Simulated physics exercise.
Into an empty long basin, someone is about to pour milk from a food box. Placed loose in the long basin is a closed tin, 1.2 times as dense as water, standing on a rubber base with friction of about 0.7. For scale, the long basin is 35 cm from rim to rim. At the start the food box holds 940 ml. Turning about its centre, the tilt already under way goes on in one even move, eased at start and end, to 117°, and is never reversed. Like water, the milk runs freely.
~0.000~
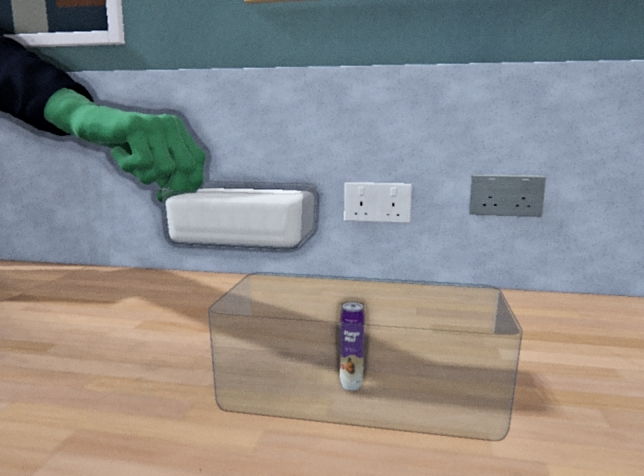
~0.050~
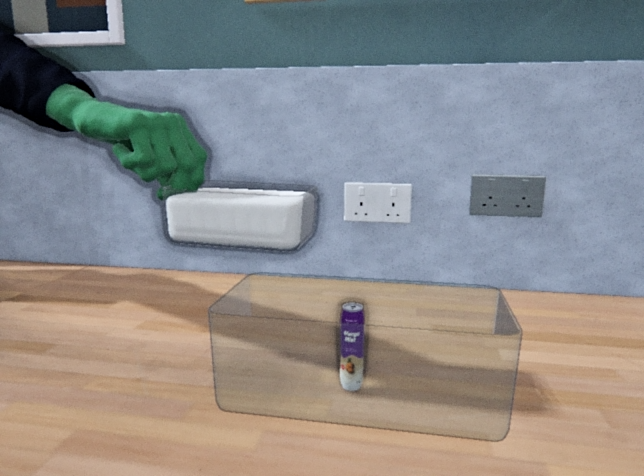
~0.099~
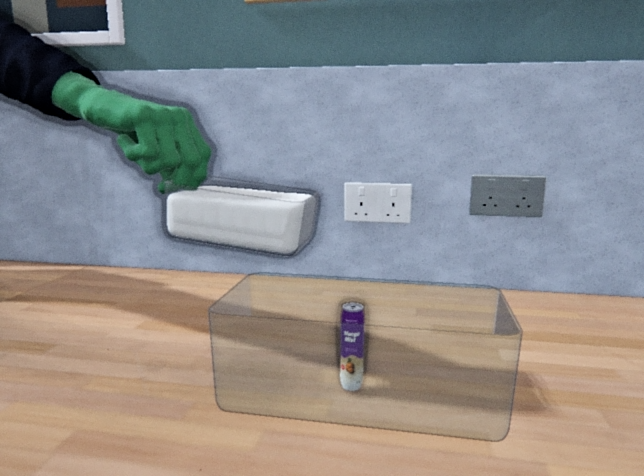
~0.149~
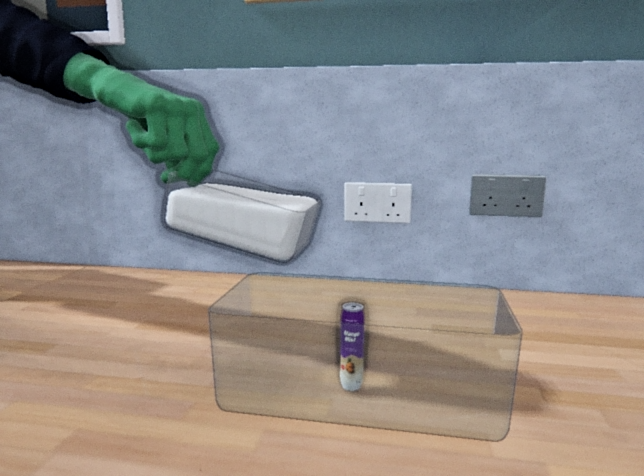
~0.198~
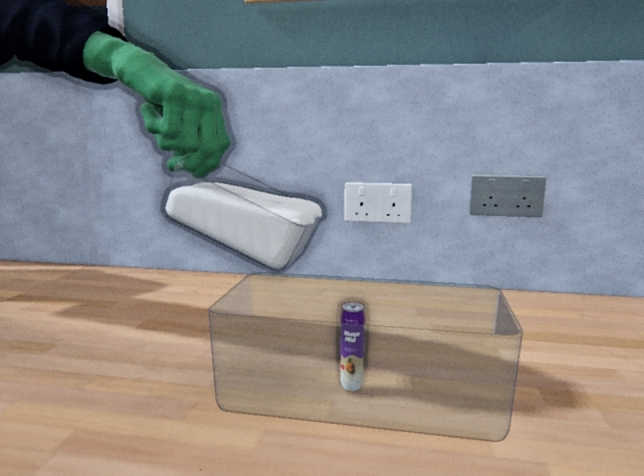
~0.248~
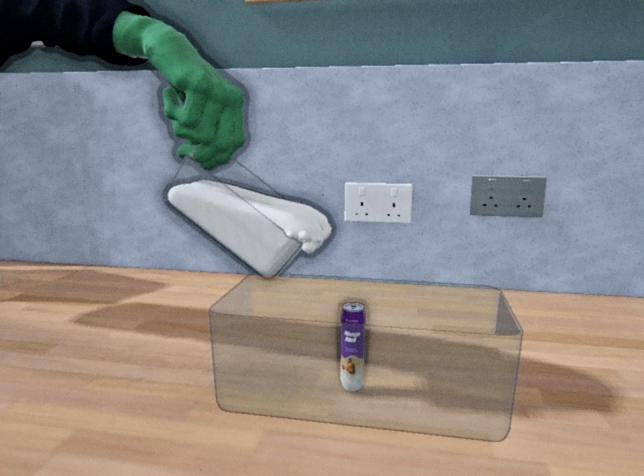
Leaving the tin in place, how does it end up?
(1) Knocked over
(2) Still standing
Answer: 1.
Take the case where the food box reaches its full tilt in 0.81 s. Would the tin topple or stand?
Then the tin does not tip.
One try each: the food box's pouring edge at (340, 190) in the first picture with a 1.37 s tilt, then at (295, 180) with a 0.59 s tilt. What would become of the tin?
Trial 1 - tin stays standing; trial 2 - tin tips.
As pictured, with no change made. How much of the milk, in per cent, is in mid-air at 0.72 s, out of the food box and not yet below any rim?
About 1 per cent.
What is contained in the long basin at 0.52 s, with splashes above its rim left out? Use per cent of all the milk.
About 84 per cent.
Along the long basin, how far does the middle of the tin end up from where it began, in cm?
Around 8.5 cm.
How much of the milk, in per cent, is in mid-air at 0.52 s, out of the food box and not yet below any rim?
Some 10 per cent, I reckon.
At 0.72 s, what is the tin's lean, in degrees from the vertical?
10°.
By 0.52 s the tilt is 105° and 7 per cent is still to pour; the tin stands where it began.
By 0.72 s the tilt is 117° and 0 per cent is still to pour; the tin leans 12°.
By 0.93 s the tilt is 117° and 0 per cent is still to pour; the tin leans 46°.
By 1.16 s the tilt is 117° and 0 per cent is still to pour; the tin lies on its side.
At rest the tin lies on its side.
